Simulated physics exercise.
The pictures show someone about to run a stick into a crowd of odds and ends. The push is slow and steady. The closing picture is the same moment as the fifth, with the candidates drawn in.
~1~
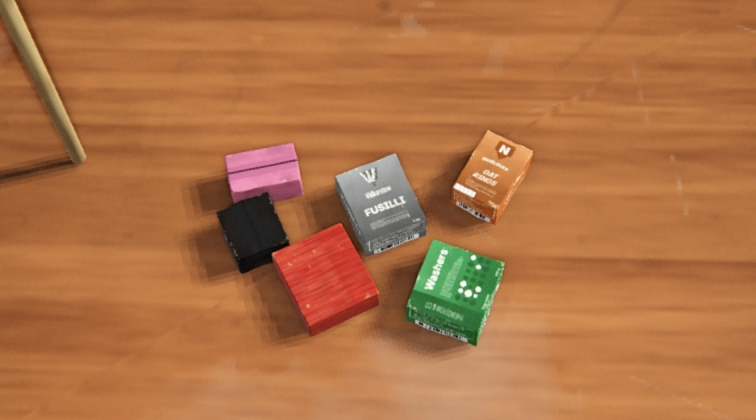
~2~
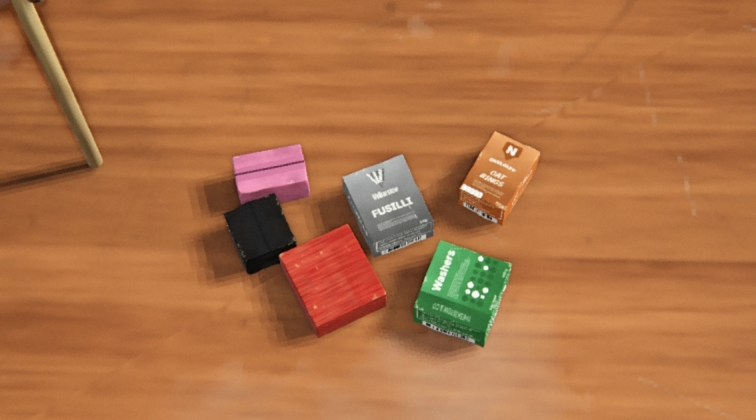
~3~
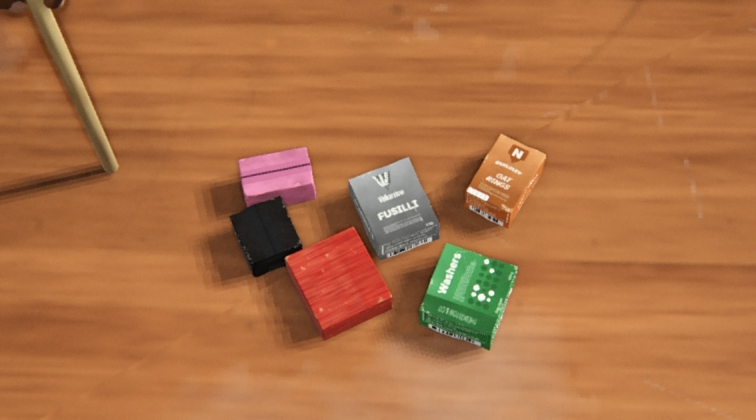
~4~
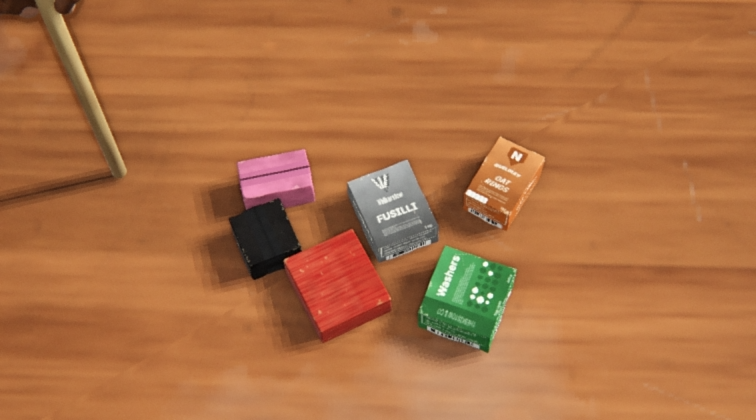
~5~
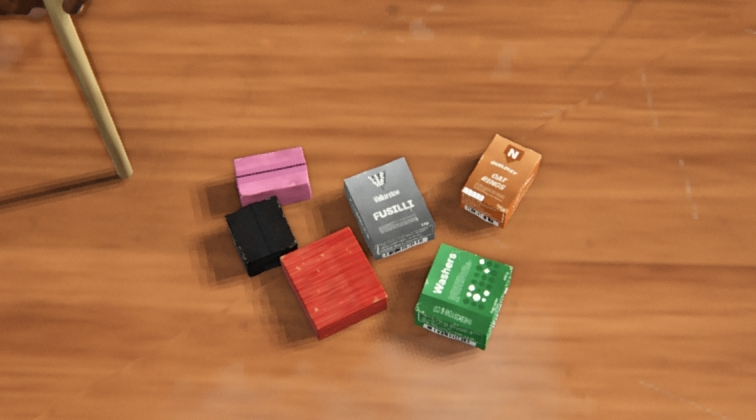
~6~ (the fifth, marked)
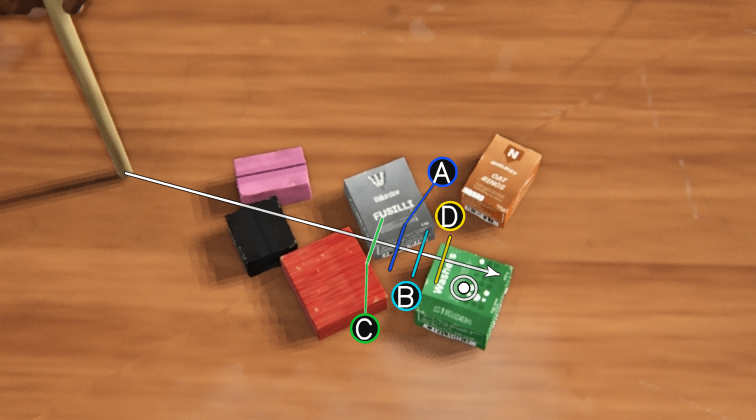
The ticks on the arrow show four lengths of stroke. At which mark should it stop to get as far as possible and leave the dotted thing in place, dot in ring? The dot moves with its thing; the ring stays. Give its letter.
As far as tick D.
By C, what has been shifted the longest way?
The pink box has gone farthest.
On the copy, A at (398, 247); B at (420, 254); C at (374, 241); D at (443, 259); the arrow from (126, 173) to (499, 274); the white dot at (464, 288).
On D. First, foot of the stick (237, 204).
Then, foot of the stick (350, 235); pink box (309, 173); black box (273, 245).
Finally, foot of the stick (443, 260); pink box (309, 173); grey packet (418, 203); the dot is still in its ring.
By contrast, A keeps the dot in but is short; B keeps the dot in but is short; C keeps the dot in but is short.
